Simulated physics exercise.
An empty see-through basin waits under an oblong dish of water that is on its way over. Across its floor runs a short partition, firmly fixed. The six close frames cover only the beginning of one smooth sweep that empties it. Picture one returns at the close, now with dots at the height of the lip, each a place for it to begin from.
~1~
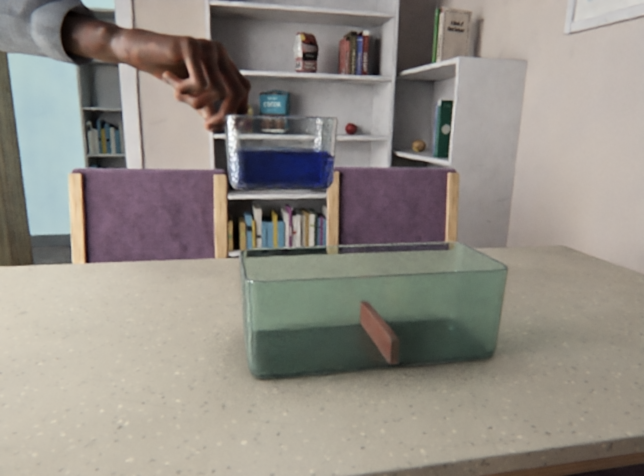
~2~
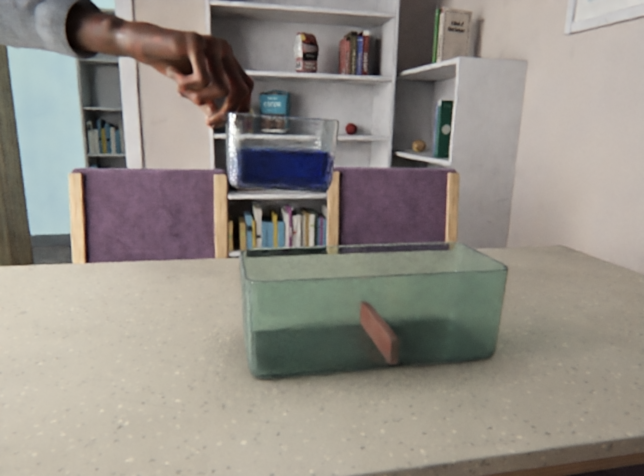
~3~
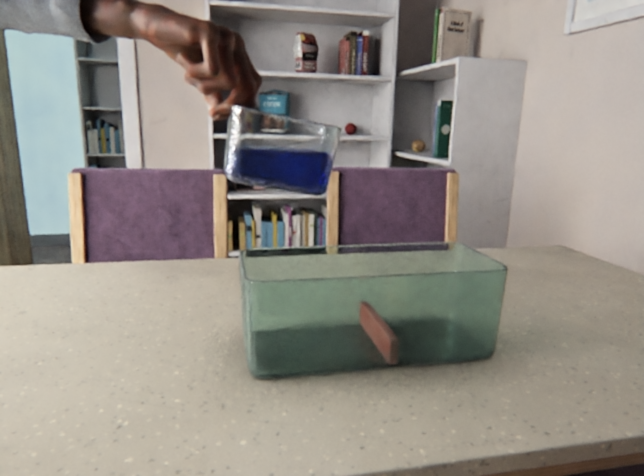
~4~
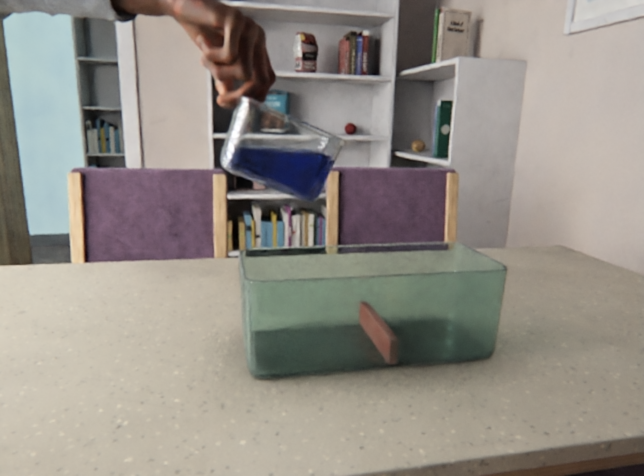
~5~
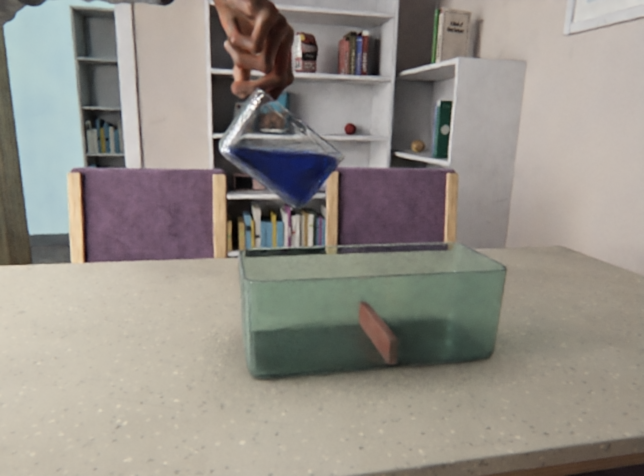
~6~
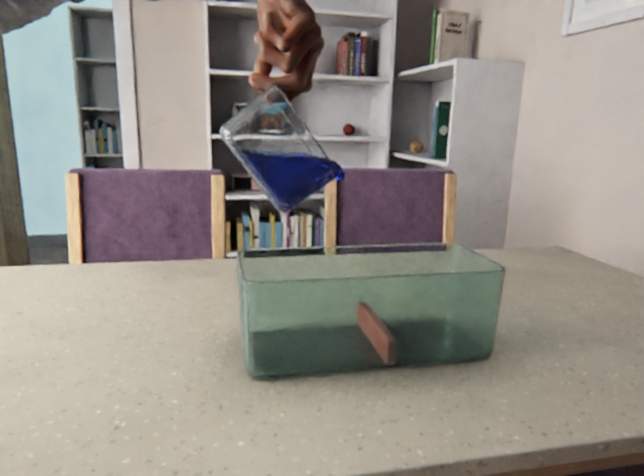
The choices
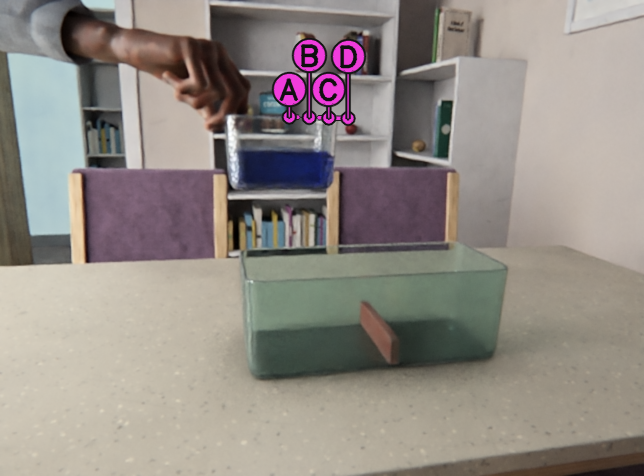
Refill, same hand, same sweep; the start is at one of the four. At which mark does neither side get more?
It is D.
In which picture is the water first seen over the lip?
In picture 6.
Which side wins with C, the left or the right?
More ends on the left.
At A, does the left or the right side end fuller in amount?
The left side.
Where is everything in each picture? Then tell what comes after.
Upright, lip at (328, 117); basin from (248, 376) to (492, 354); top of the wall at (378, 318); nothing has left yet, in the first frame.
Tipped about 3°, lip at (330, 120); nothing has left yet, in the second frame.
Tipped about 10°, lip at (333, 127); nothing has left yet, in the third frame.
Tipped about 22°, lip at (336, 138); nothing has left yet, in the fourth frame.
Tipped about 36°, lip at (336, 154); nothing has left yet, in the fifth frame.
Tipped about 53°, lip at (331, 171); water is over the lip, down to (334, 176), in the sixth frame.
In magenta, A at (289, 117); B at (309, 117); C at (328, 117); D at (348, 118).
If A is chosen, about 88 % ends left of the wall and 10 % right of it.
If B is chosen, about 91 % ends left of the wall and 7 % right of it.
If C is chosen, about 86 % ends left of the wall and 14 % right of it.
If D is chosen, about 48 % ends left of the wall and 51 % right of it.
